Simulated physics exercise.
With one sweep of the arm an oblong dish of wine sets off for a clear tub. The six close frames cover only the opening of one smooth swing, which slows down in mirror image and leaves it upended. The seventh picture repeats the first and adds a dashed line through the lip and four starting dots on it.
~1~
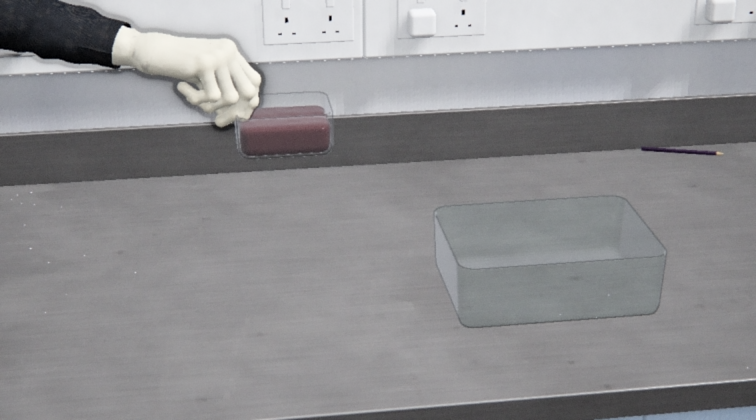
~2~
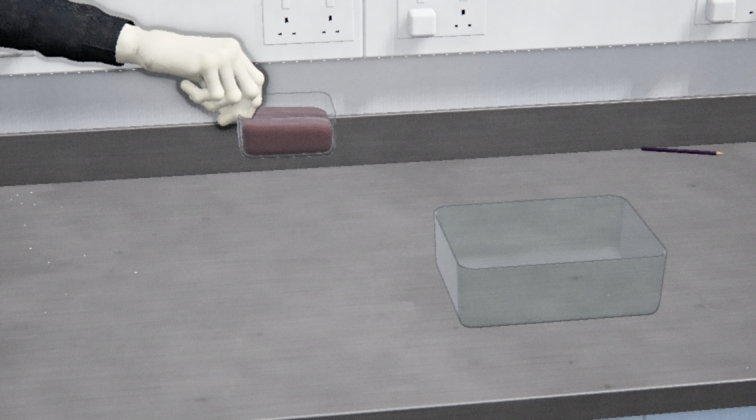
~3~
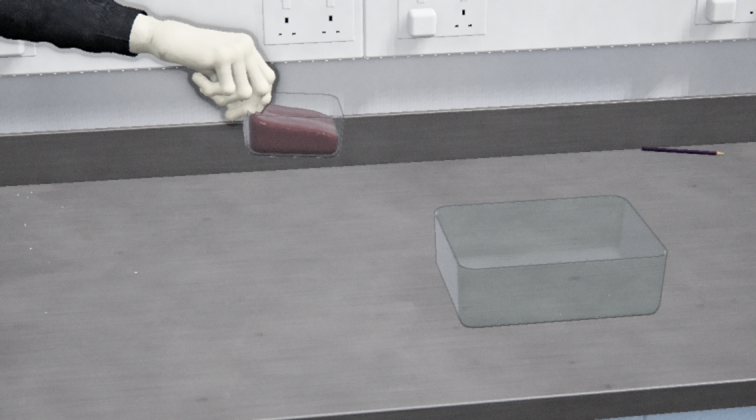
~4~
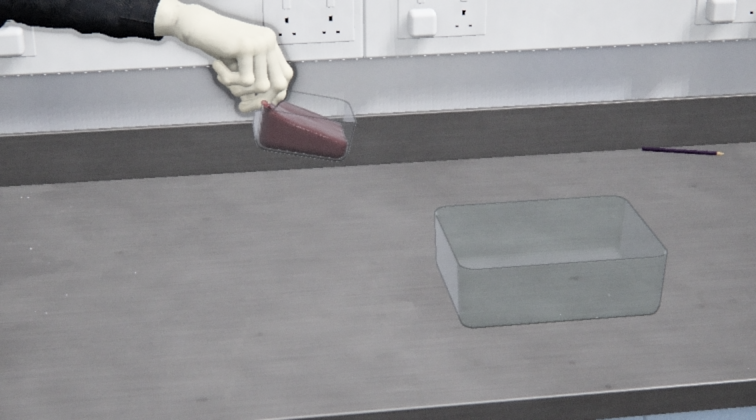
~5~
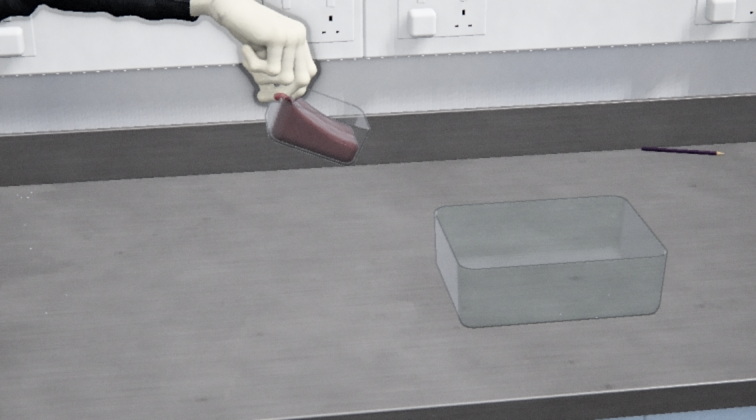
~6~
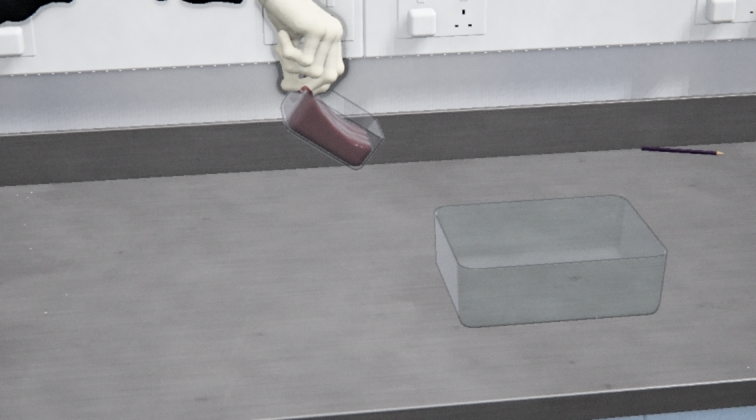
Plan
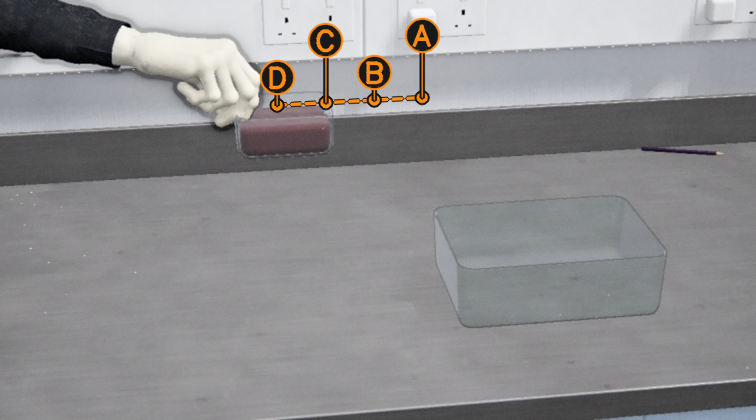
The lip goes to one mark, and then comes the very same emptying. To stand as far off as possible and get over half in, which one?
Use place D.
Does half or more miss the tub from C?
No, not at all.
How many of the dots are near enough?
All of them.
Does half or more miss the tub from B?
No, not at all.
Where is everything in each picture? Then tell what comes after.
The first frame shows upright, lip at (327, 102); tub from (458, 325) to (658, 310); nothing has left yet.
The second frame shows upright, lip at (330, 103); nothing has left yet.
The third frame shows tipped about 5°, lip at (338, 106); nothing has left yet.
The fourth frame shows tipped about 13°, lip at (351, 111); nothing has left yet.
The fifth frame shows tipped about 23°, lip at (365, 119); wine is over the rim, down to (275, 92).
The sixth frame shows tipped about 35°, lip at (379, 127); wine is over the rim, down to (292, 95).
In orange, A at (422, 97); B at (374, 100); C at (325, 102); D at (277, 105).
If A is chosen, about 92 % lands in the tub, 4 % falls short and 5 % goes beside or beyond.
If B is chosen, about 81 % lands in the tub, 6 % falls short and 13 % goes beside or beyond.
If C is chosen, about 76 % lands in the tub, 12 % falls short and 12 % goes beside or beyond.
If D is chosen, about 73 % lands in the tub, 20 % falls short and 7 % goes beside or beyond.
